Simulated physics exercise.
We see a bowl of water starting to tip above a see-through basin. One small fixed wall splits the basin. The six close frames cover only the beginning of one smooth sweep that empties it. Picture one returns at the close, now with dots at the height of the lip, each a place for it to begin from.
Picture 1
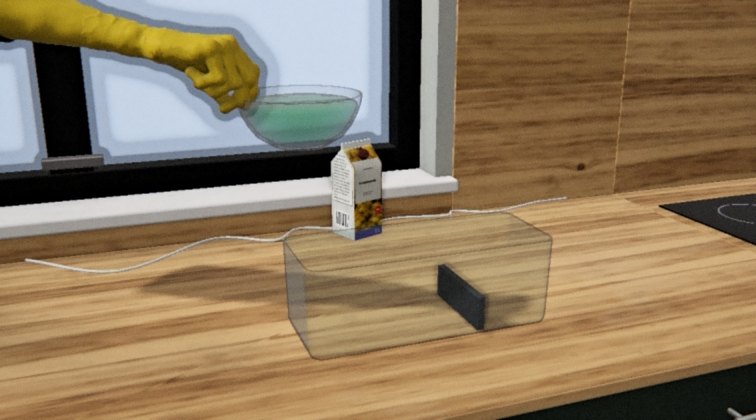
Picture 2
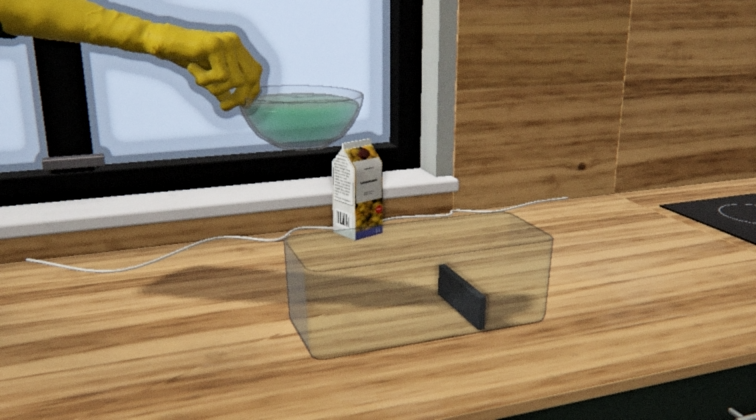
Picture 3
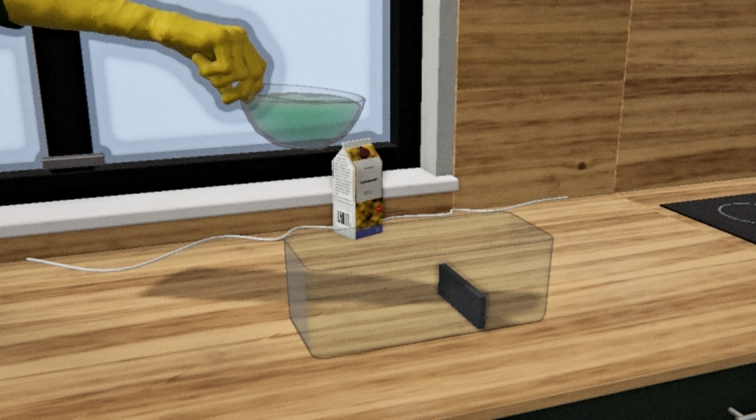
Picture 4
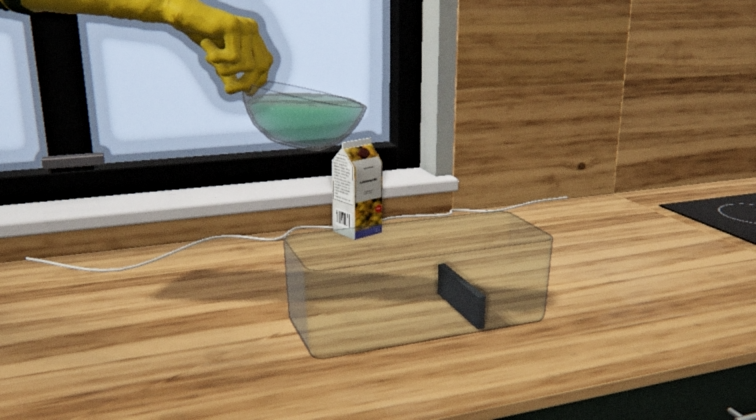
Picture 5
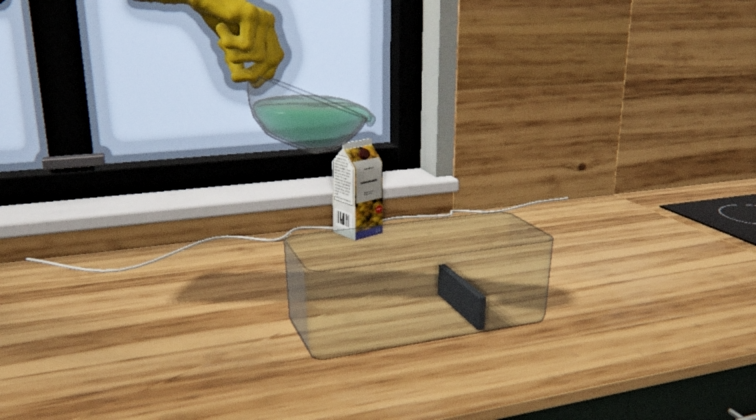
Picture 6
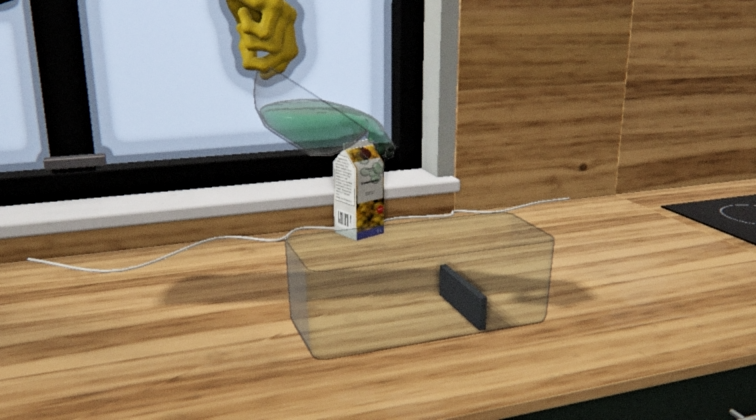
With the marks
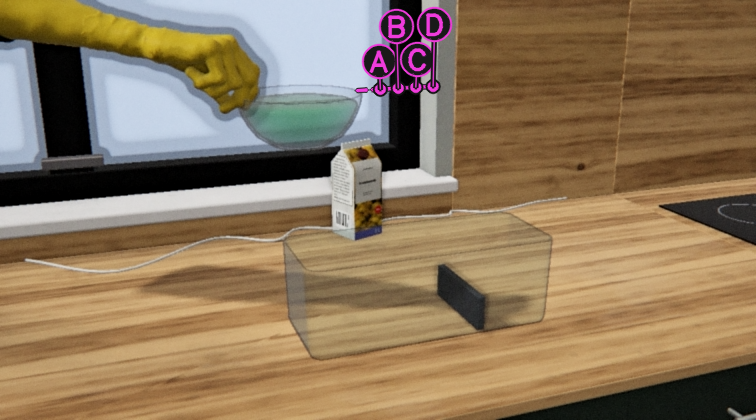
Yellow-gloved hand tilting a clear bowl of green liquid to the right above a carton and a see-through basin on a wooden counter.
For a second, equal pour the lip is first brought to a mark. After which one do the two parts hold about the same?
Go for C.
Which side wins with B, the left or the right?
The left one.
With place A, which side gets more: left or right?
The left one.
On the marked copy, A at (380, 89); B at (398, 88); C at (415, 87); D at (433, 86).
For place A, about 95 % ends left of the wall and 4 % right of it.
For place B, about 79 % ends left of the wall and 20 % right of it.
For place C, about 47 % ends left of the wall and 52 % right of it.
For place D, about 28 % ends left of the wall and 71 % right of it.
